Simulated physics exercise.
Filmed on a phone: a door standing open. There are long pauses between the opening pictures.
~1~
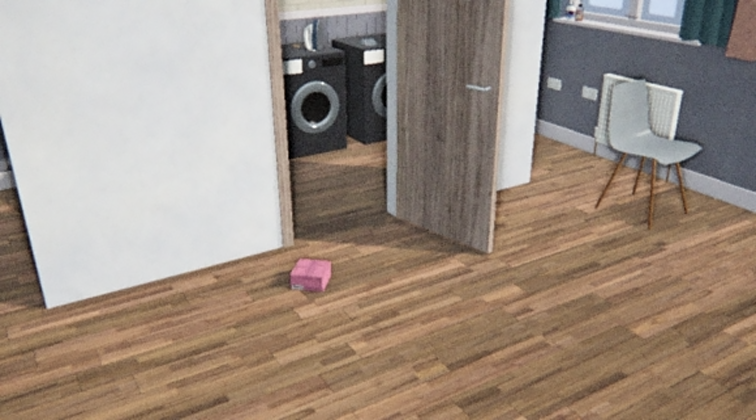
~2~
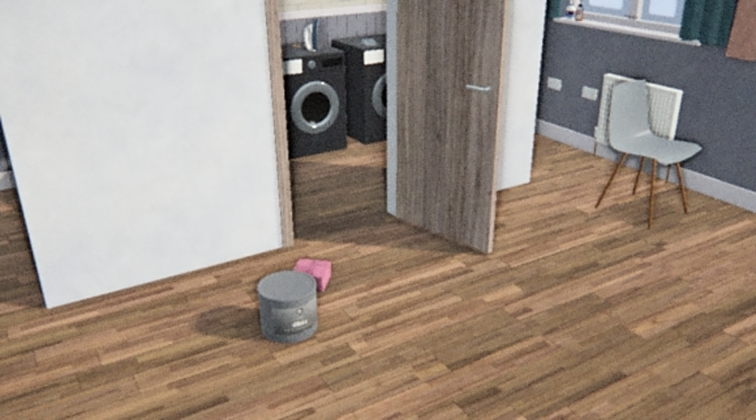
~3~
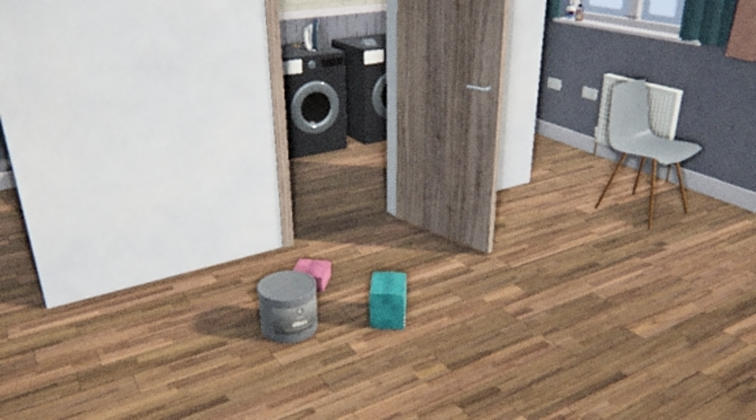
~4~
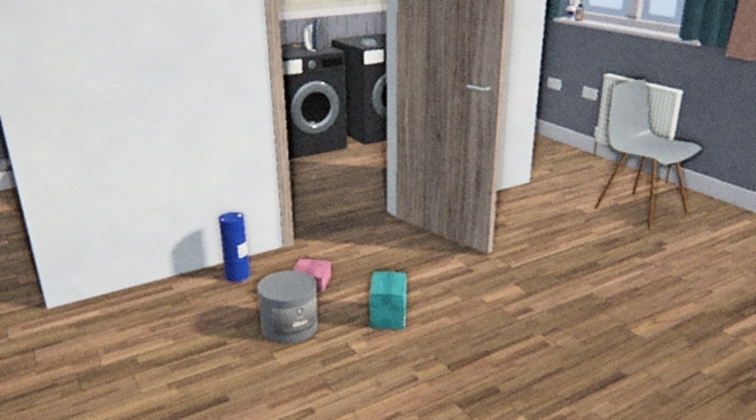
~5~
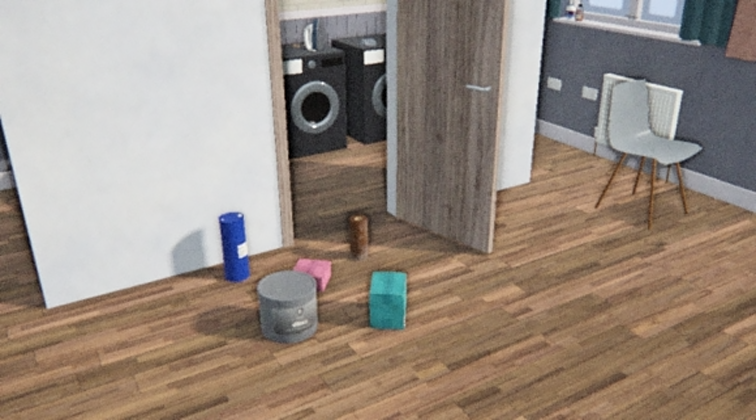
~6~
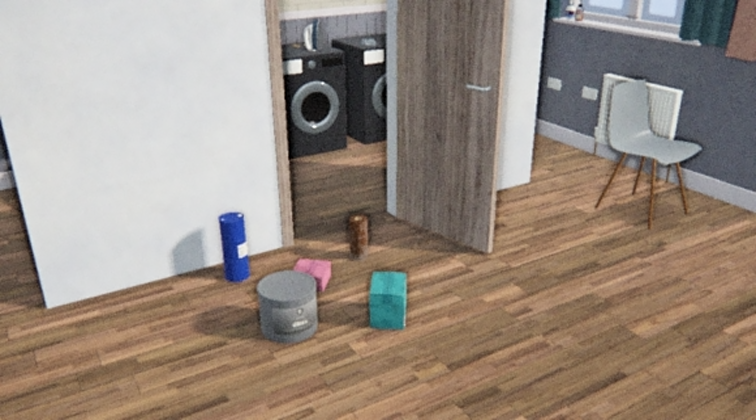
The clip shows a still, wide-open door as a grey pail appears by a pink parcel, then a turquoise box to the right, a blue canister to the left, and a brown roll near the doorway; nothing visibly moves.
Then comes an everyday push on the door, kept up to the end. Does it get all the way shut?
The door shuts.
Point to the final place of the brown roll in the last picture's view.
Near (283, 221).
Then, 1.60 s later than the last frame, open by 35°; brown roll moved a little near (349, 236).
Then, 2.10 s later than the last frame, open by 9°; brown roll moved well along near (311, 225).
When it is over, open by 0°; lying over on the floor, brown roll; the other 4 as before. End places, in pixels of the last picture, brown roll near (283, 221).
